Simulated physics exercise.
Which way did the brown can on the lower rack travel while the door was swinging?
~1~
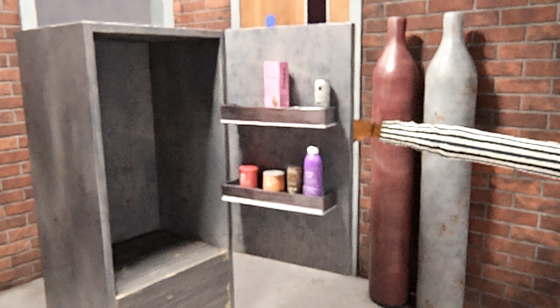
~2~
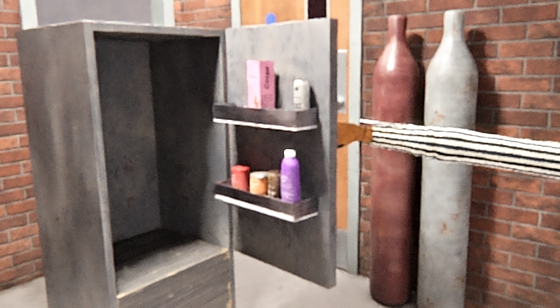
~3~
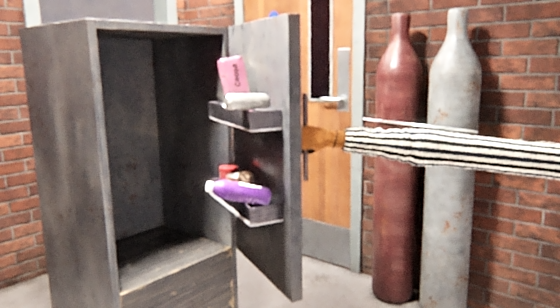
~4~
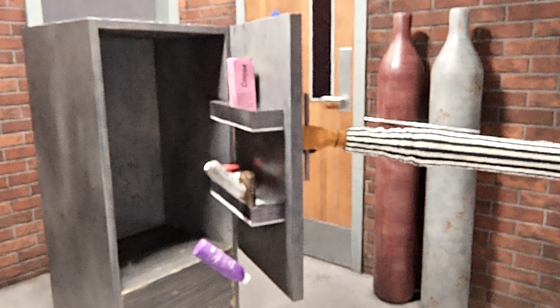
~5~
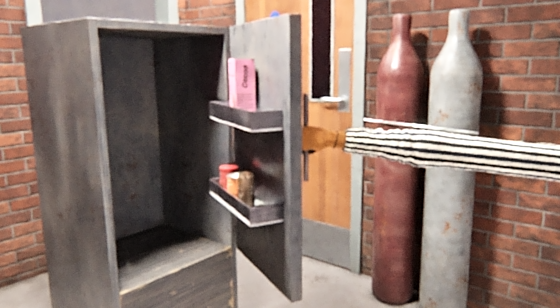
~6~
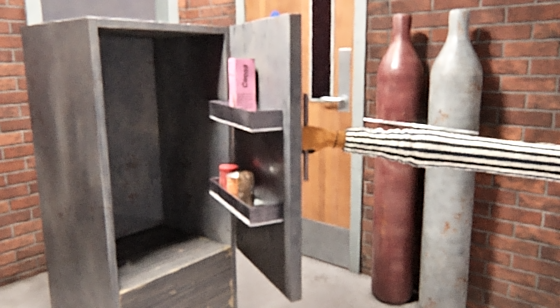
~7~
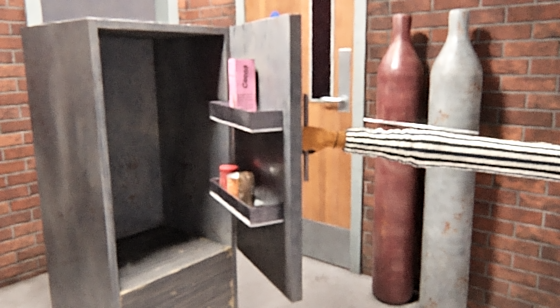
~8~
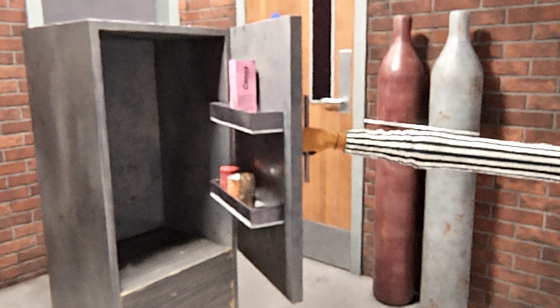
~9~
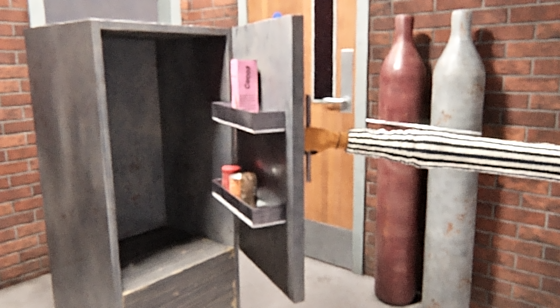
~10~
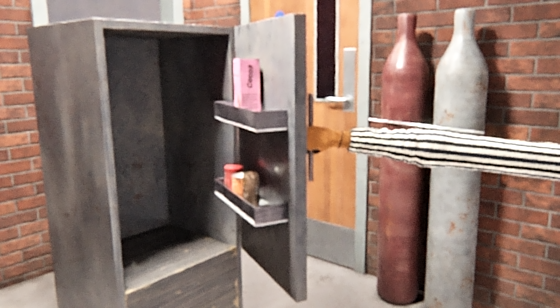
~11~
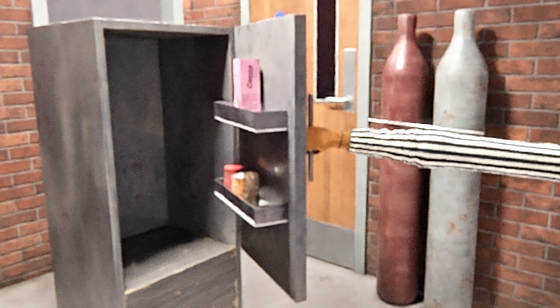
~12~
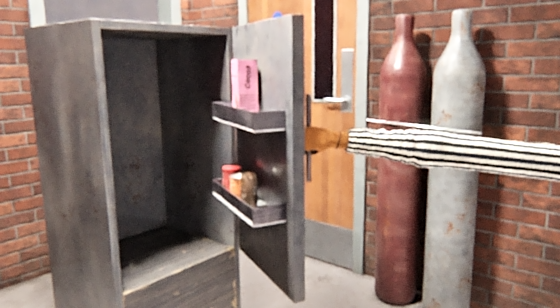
It moved to the left, carried along on the rack as the door swung.
